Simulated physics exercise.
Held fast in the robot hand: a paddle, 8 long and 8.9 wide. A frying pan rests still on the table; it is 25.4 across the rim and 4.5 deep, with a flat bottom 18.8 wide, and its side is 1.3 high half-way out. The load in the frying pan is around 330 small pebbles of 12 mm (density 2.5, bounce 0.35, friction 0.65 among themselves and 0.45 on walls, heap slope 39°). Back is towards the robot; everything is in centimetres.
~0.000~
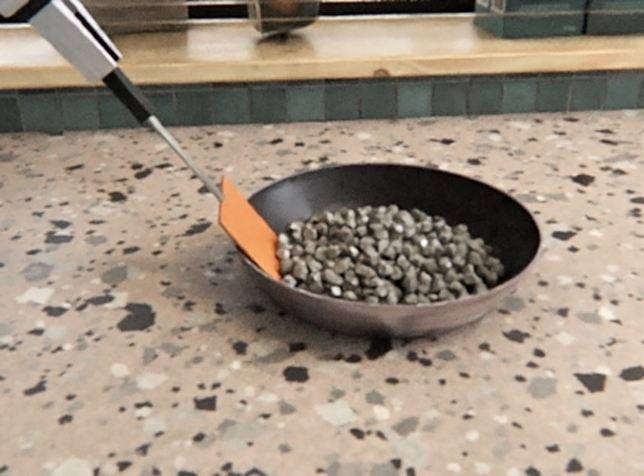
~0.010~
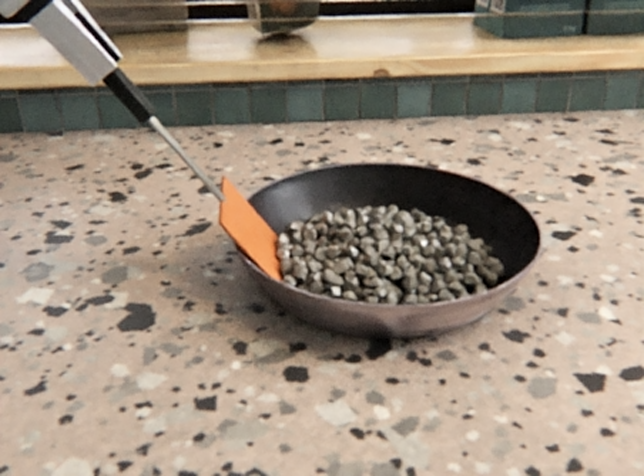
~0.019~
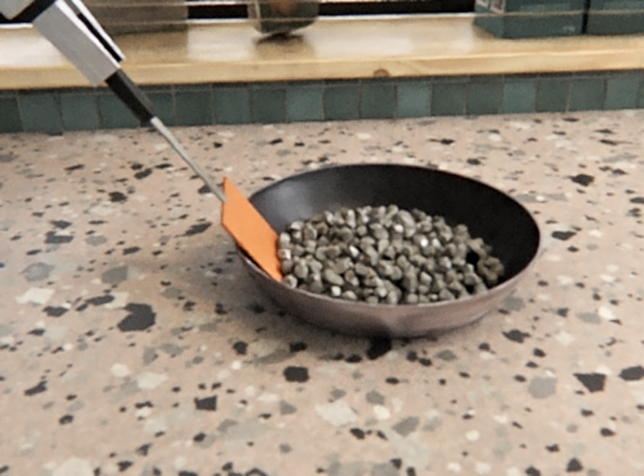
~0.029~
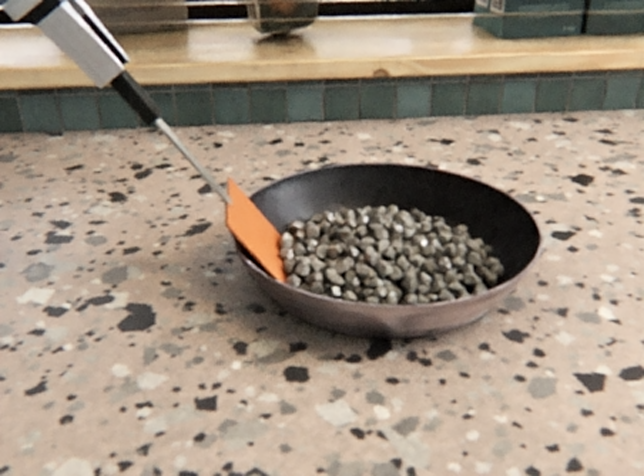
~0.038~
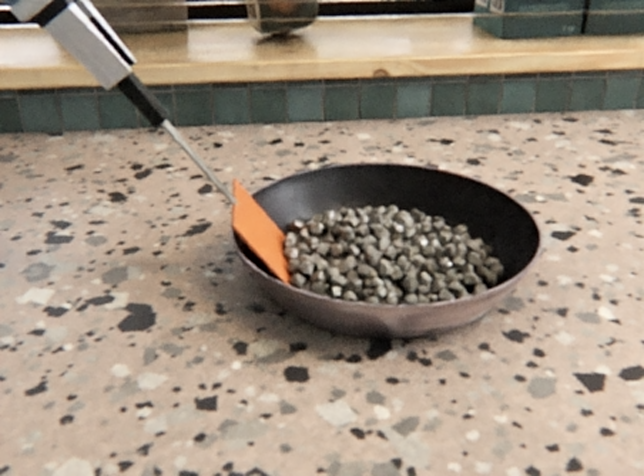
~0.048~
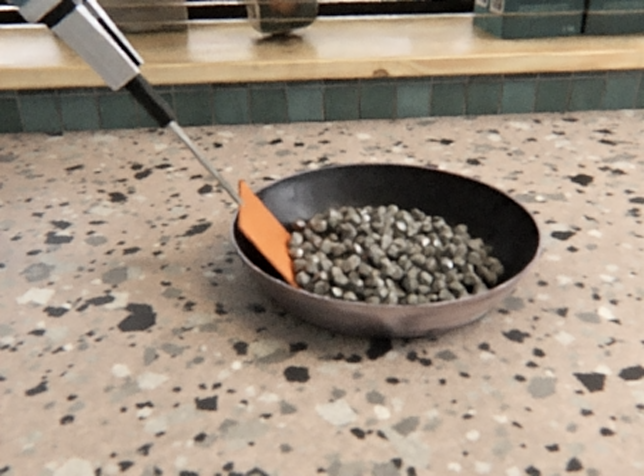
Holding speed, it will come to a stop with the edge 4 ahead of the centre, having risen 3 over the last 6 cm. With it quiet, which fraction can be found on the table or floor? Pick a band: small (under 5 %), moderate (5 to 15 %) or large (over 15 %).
The share is small, under 5 %.
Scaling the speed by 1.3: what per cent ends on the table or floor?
Around 0 percent would finish on the table or floor.
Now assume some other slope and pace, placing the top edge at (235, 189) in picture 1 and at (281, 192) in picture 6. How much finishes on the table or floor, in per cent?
I'd put it at roughly 10 per cent.
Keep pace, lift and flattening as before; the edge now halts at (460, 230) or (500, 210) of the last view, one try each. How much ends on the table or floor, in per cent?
First try roughly 5 percent, second roughly 30 percent.
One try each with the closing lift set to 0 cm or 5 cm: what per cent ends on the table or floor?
Some 5 and 0 per cent.
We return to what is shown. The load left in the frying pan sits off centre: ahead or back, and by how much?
The balance point lies close to 4.5 cm ahead.
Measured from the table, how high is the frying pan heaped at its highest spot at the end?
About 5.0 cm above the table.
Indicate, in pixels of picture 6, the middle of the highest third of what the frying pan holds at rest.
It is centred around (474, 235).
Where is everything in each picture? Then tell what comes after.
In the first frame, paddle top edge at (221, 198), sloping 55°; upper third of the load around (382, 250), from x 280 to 495, top at y 210; 327 in the frying pan.
In the second frame, paddle top edge at (221, 198), sloping 55°; upper third of the load around (382, 250), from x 280 to 495, top at y 210.
In the third frame, paddle top edge at (223, 198), sloping 55°; upper third of the load around (382, 250), from x 280 to 495, top at y 210.
In the fourth frame, paddle top edge at (227, 200), sloping 55°; upper third of the load around (376, 249), from x 285 to 495, top at y 210.
In the fifth frame, paddle top edge at (233, 201), sloping 55°; upper third of the load around (376, 249), from x 290 to 495, top at y 210.
In the sixth frame, paddle top edge at (240, 201), sloping 55°; upper third of the load around (377, 246), from x 295 to 495, top at y 210; 327 in the frying pan.
After 0.13 s, sloping 55°, highest piece 3 above the table; 327 in the frying pan.
After 0.21 s, sloping 55°, highest piece 5 above the table; 327 in the frying pan.
After 0.45 s, sloping 55°, highest piece 5 above the table; 327 in the frying pan.
After 1.50 s, sloping 55°, highest piece 5 above the table; 327 in the frying pan.
At rest, 327 in the frying pan. That is 0 % on the table or floor.
